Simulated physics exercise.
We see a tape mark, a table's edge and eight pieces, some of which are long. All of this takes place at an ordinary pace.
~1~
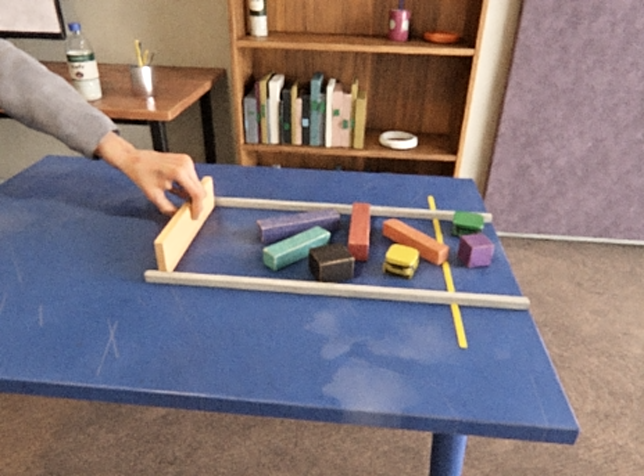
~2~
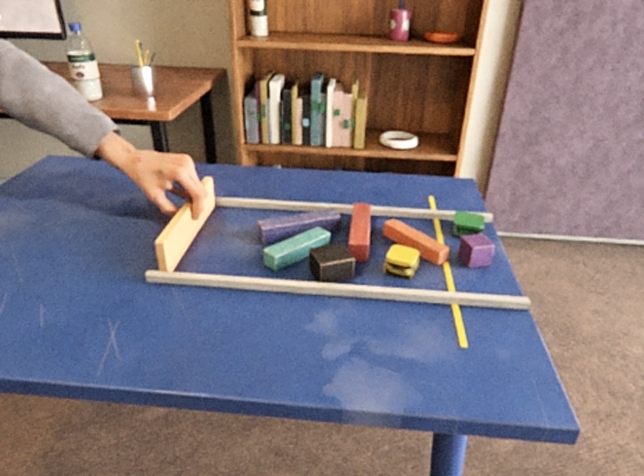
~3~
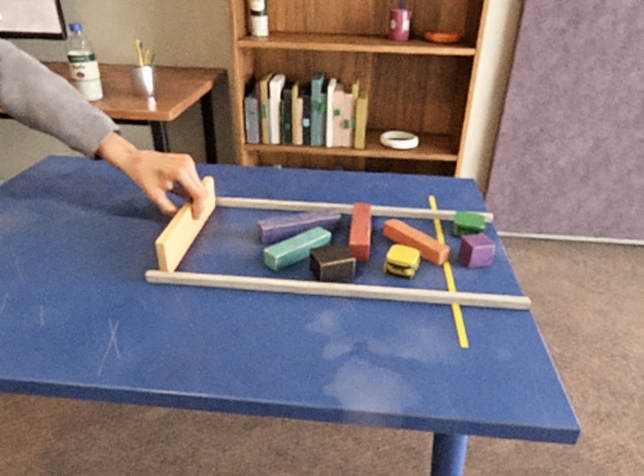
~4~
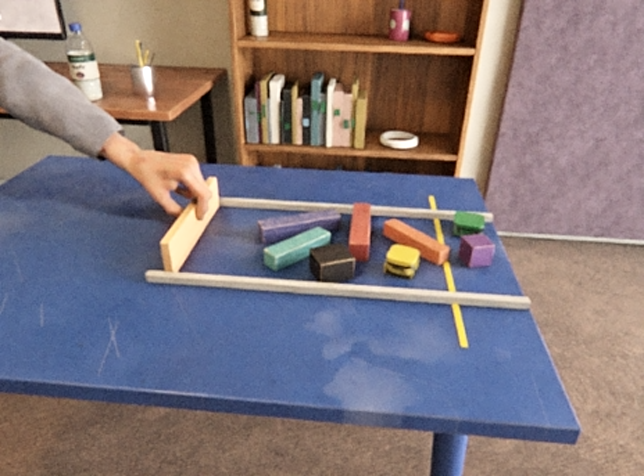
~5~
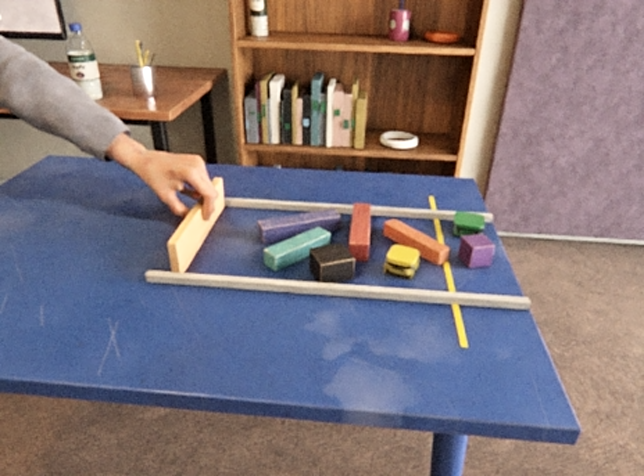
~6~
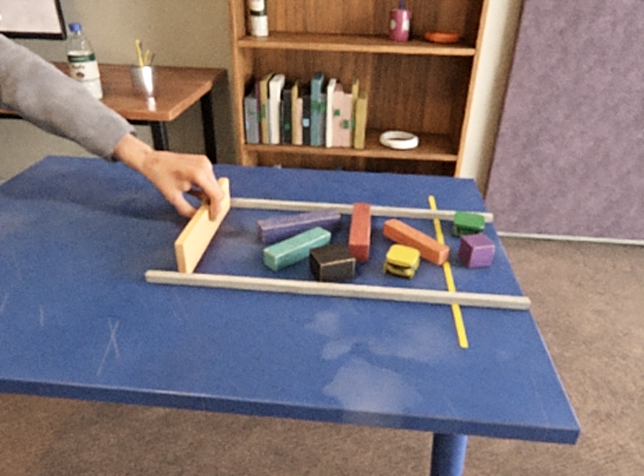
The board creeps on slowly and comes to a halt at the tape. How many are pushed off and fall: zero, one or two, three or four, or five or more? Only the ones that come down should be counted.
Well, more than two but under five end up dropping off.
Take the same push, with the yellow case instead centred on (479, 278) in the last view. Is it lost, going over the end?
It drops down.
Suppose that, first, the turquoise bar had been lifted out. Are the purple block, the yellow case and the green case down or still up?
As for the purple block, it is not retained; the yellow case is retained; the green case is not retained.
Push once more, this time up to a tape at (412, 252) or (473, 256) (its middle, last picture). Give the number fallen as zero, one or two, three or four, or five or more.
First tape: Either one or two; second: At least five.
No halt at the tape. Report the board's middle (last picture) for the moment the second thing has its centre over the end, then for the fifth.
At (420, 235) for the second, at (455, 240) for the fifth.
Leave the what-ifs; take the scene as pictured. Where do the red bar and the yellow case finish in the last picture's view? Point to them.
Red bar at about (493, 237), yellow case at about (519, 272).
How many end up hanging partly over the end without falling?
Number: 2.
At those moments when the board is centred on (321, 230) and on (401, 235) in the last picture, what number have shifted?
At the first spot the count is 5, and at the second it is 8.
Soon after, none off yet; green case at rest near (468, 226); purple block at rest near (476, 251); orange bar at rest near (415, 241).
Then, none off yet; green case at rest near (468, 226); purple block at rest near (476, 251); orange bar moved a little near (437, 244).
Further on, none off yet; green case moved about its own width near (488, 225); purple block moved about its own width near (508, 251); orange bar moved about its own width near (481, 245).
At rest, the number that fall off is three or four; fallen, orange bar, purple block and green case.
